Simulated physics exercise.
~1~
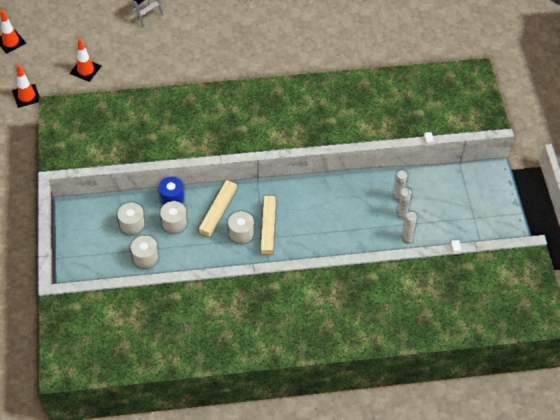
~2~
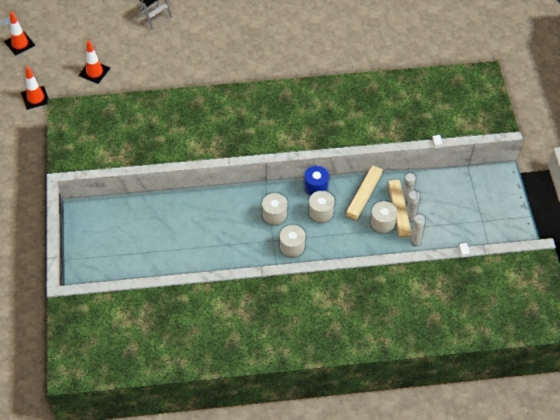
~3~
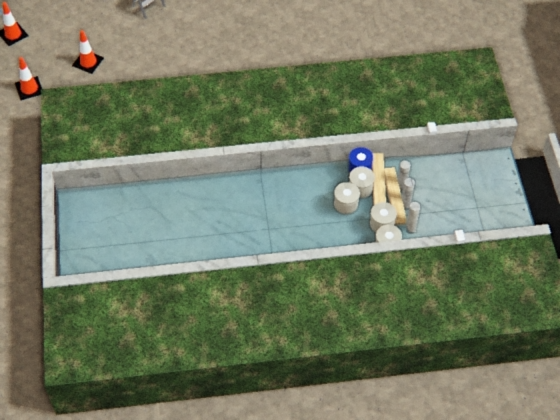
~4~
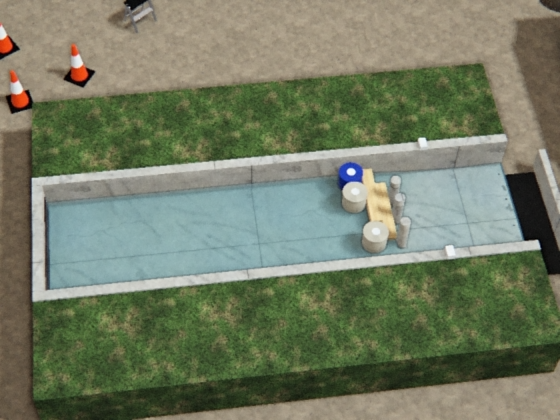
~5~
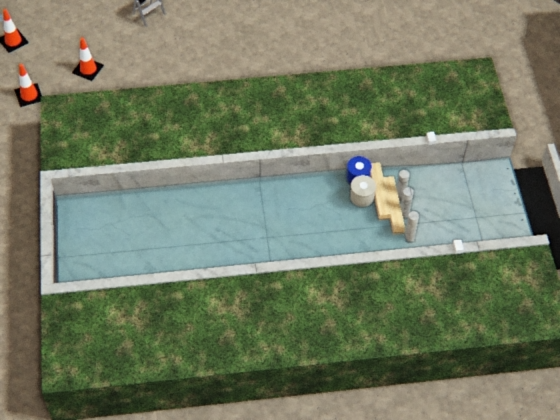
The clip opens on a shallow, stone-walled channel between grassy banks, with a blue tub, four pale tubs and two wooden beams near its left end. The whole group drifts right along the water toward a row of short grey posts. One beam reaches the posts first, and the other items bunch up behind it, with the tubs crowding against the beams. Pale tubs then disappear from the cluster one after another. At the end, the blue tub sits by the far wall beside one remaining pale tub and the beams, still left of the posts and short of the white marks.
